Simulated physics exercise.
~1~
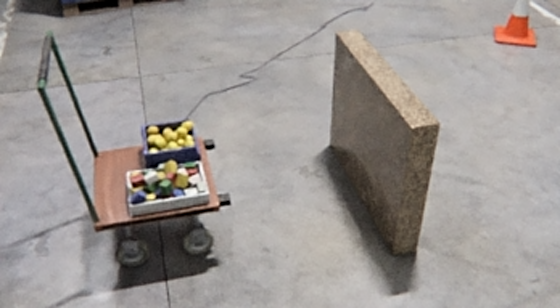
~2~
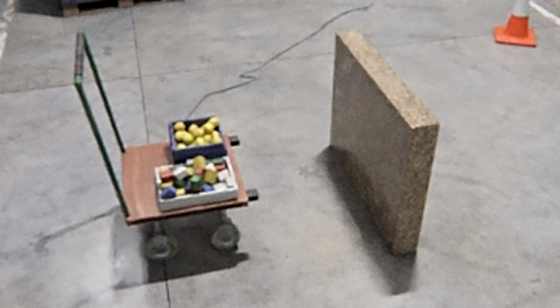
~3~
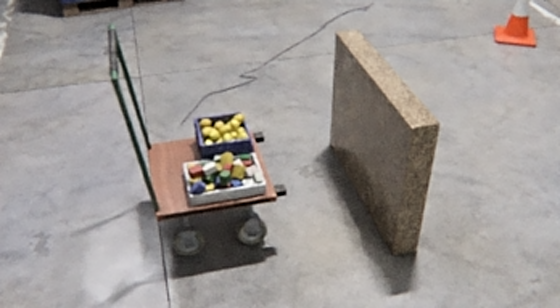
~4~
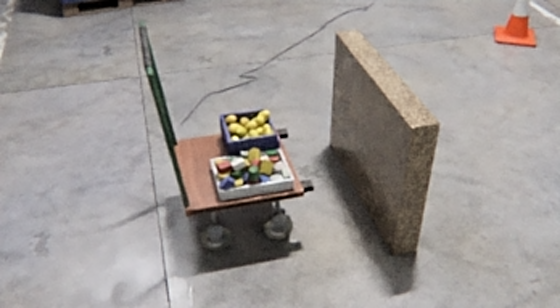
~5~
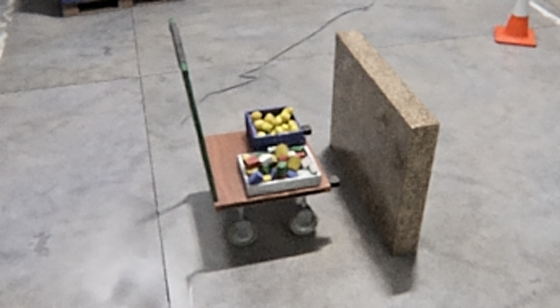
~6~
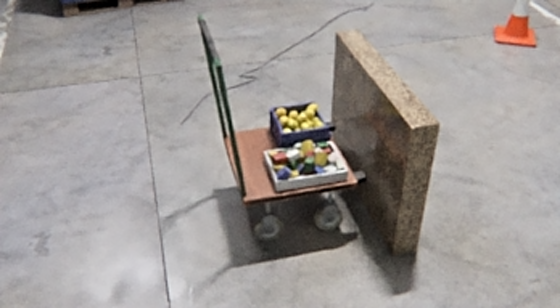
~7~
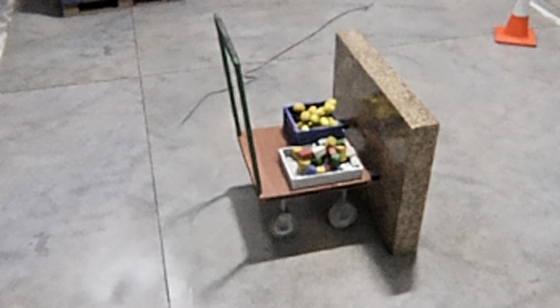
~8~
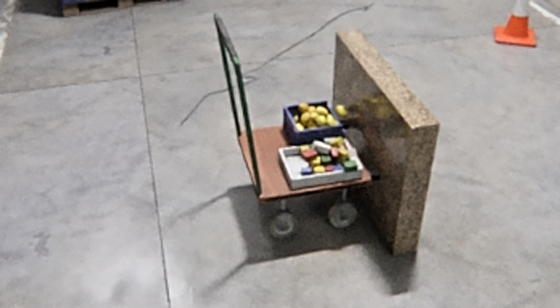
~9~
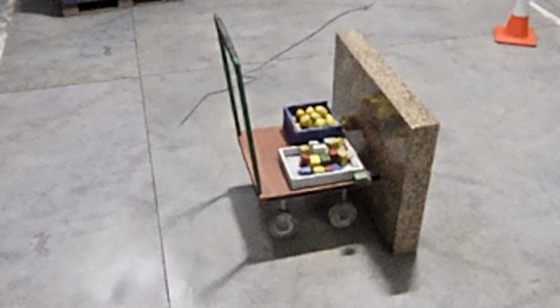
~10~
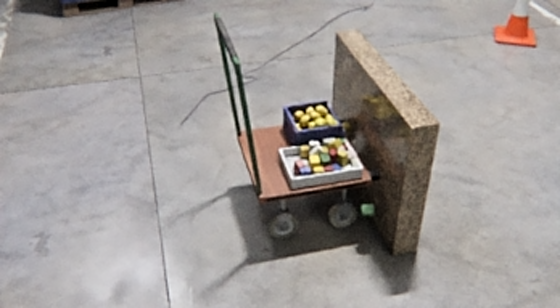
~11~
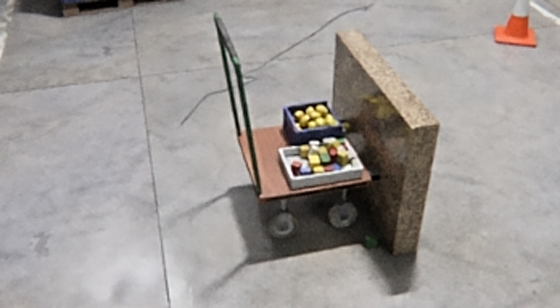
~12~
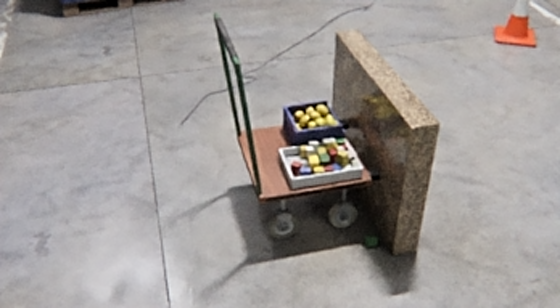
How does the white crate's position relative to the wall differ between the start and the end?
At the start the white crate is well to the left of the wall, with a wide stretch of floor between them. By the end it has been carried right on the trolley and sits close beside the wall.
